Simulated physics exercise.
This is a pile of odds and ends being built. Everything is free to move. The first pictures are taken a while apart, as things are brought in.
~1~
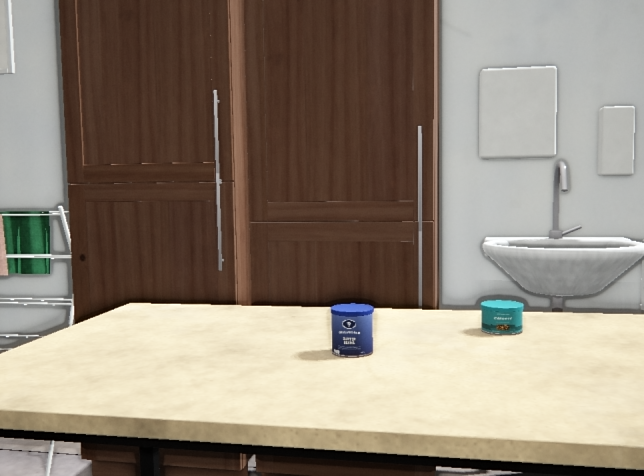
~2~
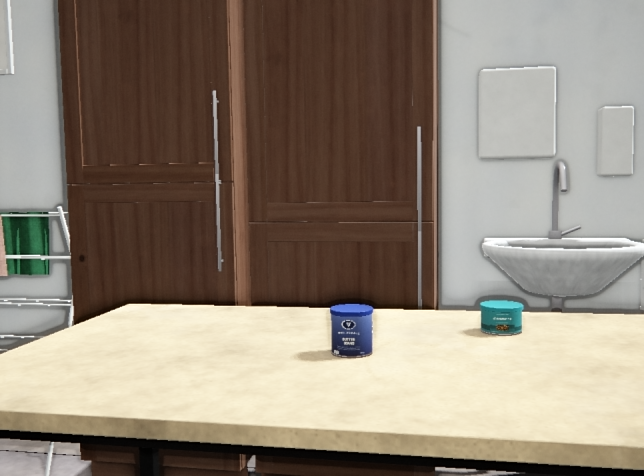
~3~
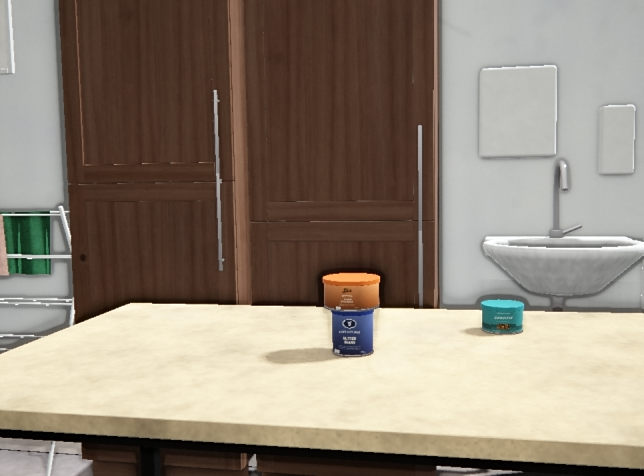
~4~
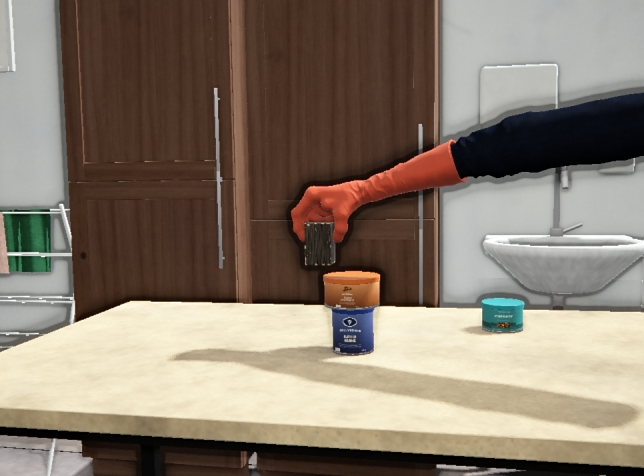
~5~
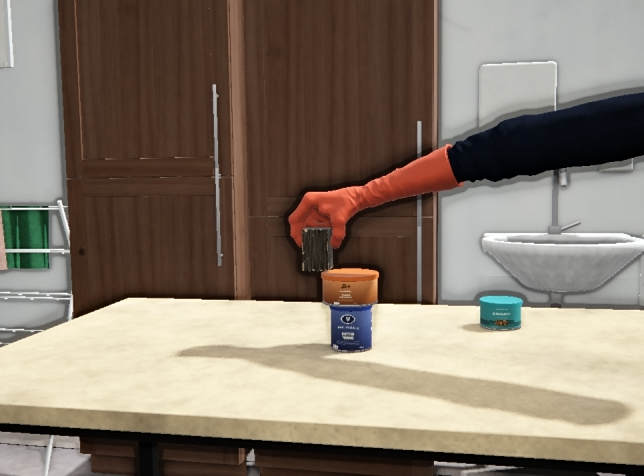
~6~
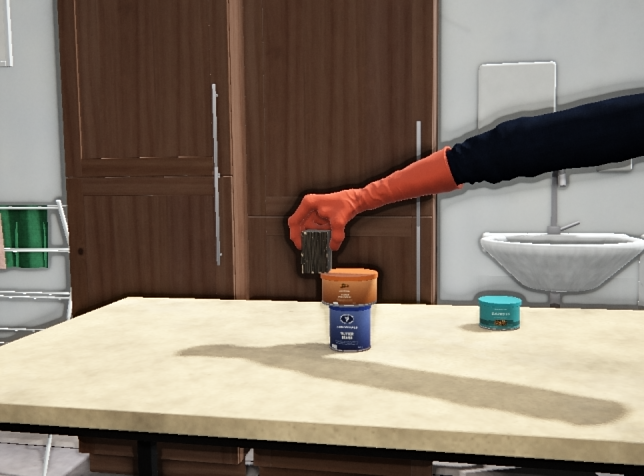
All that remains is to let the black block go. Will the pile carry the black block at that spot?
In the end the pile gives way.
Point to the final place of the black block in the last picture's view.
Near (281, 331).
Then, 0.30 s on from there, black block now fallen.
Then, 0.40 s on from there, things are still on the move.
Then, 1.60 s on from there, nothing new.
In the end, fallen, black block; the other 3 unmoved. At the end, from the last picture's camera, black block near (281, 331). The pile loses its balance.
